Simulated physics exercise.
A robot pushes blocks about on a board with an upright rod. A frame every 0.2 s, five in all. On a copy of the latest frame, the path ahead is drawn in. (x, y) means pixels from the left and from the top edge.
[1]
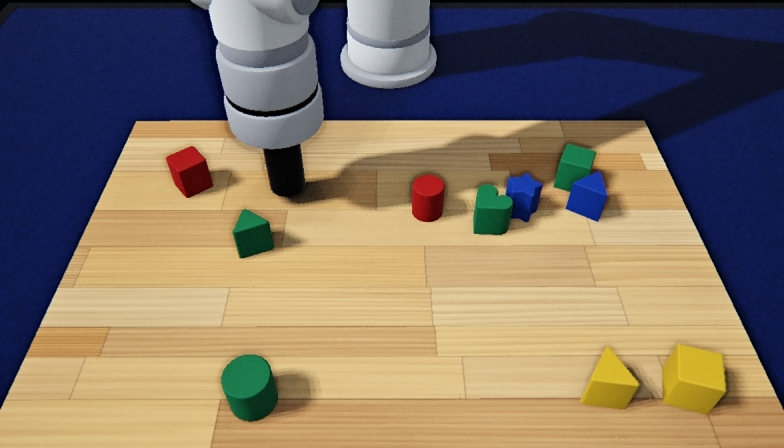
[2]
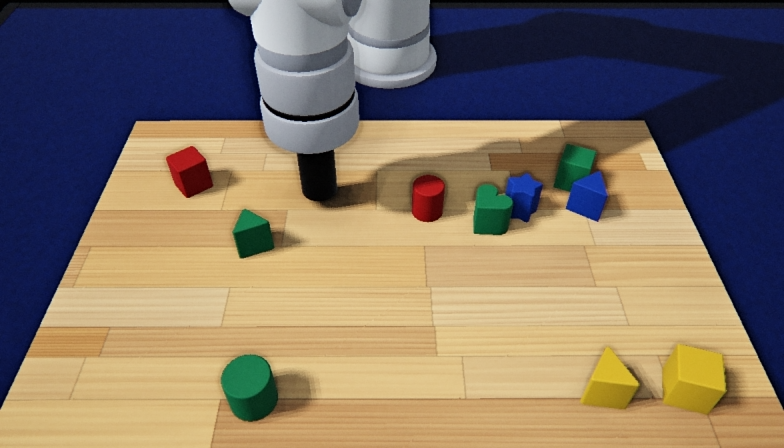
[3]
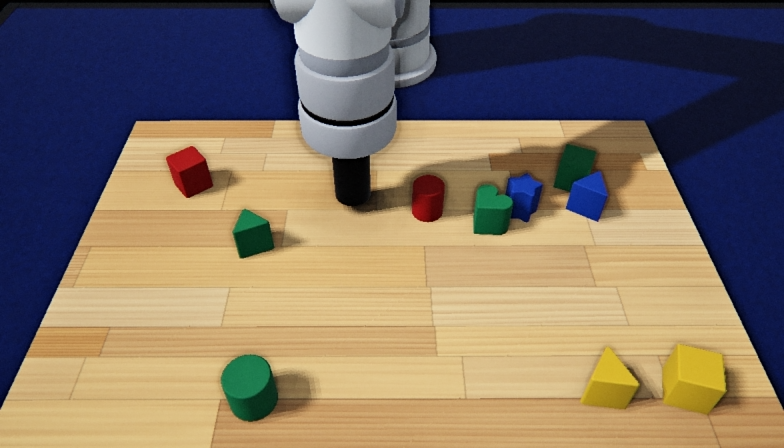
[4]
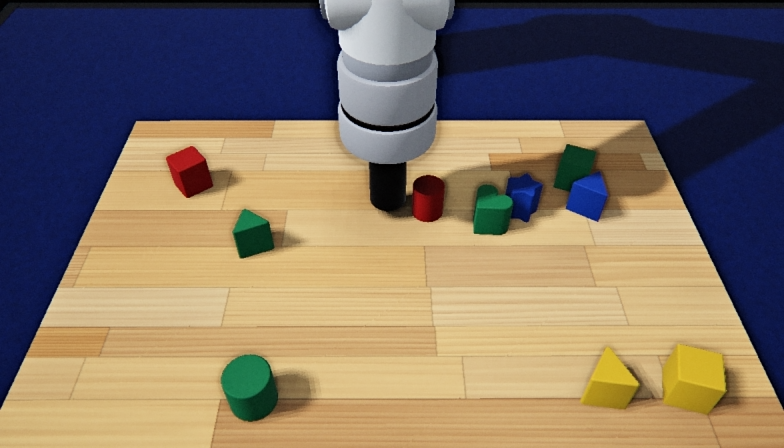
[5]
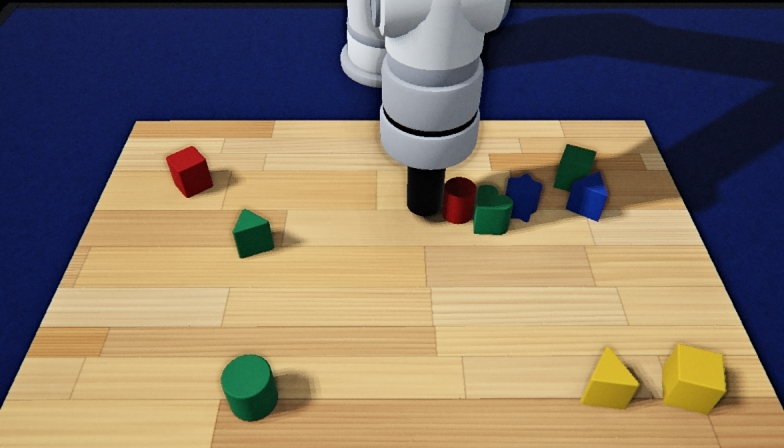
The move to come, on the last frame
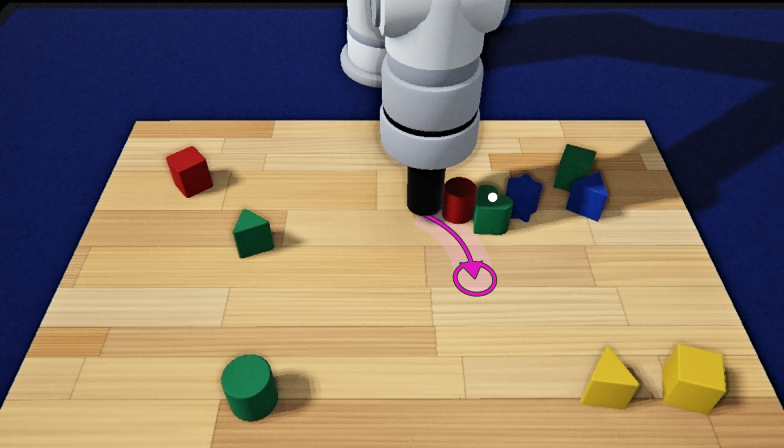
A robot arm slides its black rod right and pushes the red cylinder slightly right.
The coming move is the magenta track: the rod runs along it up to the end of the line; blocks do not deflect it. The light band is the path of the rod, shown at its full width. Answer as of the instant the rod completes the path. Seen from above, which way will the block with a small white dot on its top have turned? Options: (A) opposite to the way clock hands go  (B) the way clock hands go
B: The way clock hands go.
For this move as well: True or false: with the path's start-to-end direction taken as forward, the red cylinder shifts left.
Verdict: True.
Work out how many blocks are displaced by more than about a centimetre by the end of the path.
That's two.
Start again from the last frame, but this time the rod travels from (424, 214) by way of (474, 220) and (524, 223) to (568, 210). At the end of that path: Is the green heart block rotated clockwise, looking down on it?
In short: Yes.
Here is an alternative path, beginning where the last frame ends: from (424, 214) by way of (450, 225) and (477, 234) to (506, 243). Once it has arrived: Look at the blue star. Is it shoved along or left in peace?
The push reaches it.
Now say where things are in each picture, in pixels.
The first frame shows rod tip (288, 185); block tops, red cylinder (429, 184); green heart block (493, 197); blue star (525, 184).
The second frame shows rod (320, 190); blocks unchanged.
The third frame shows rod (353, 194); blocks unchanged.
The fourth frame shows rod (388, 199); blocks unchanged.
The fifth frame shows rod (425, 204); red cylinder (460, 186); green heart block (493, 197); blue star (525, 184).
Path on the board, from (424, 214) by way of (449, 230) and (467, 252) to (475, 278); the dot is on the green heart block.
The first path, step by step. One third of the way, rod (451, 221); red cylinder (478, 188); green heart block (508, 199), turned 30° clockwise; blue star (530, 184), turned 20° anticlockwise.
Two thirds of the way, rod (469, 243); red cylinder (478, 188); green heart block (508, 199), turned 30° clockwise; blue star (530, 184), turned 20° anticlockwise.
At the end, rod (476, 269); red cylinder (478, 188); green heart block (508, 199), turned 30° clockwise; blue star (530, 184), turned 20° anticlockwise.
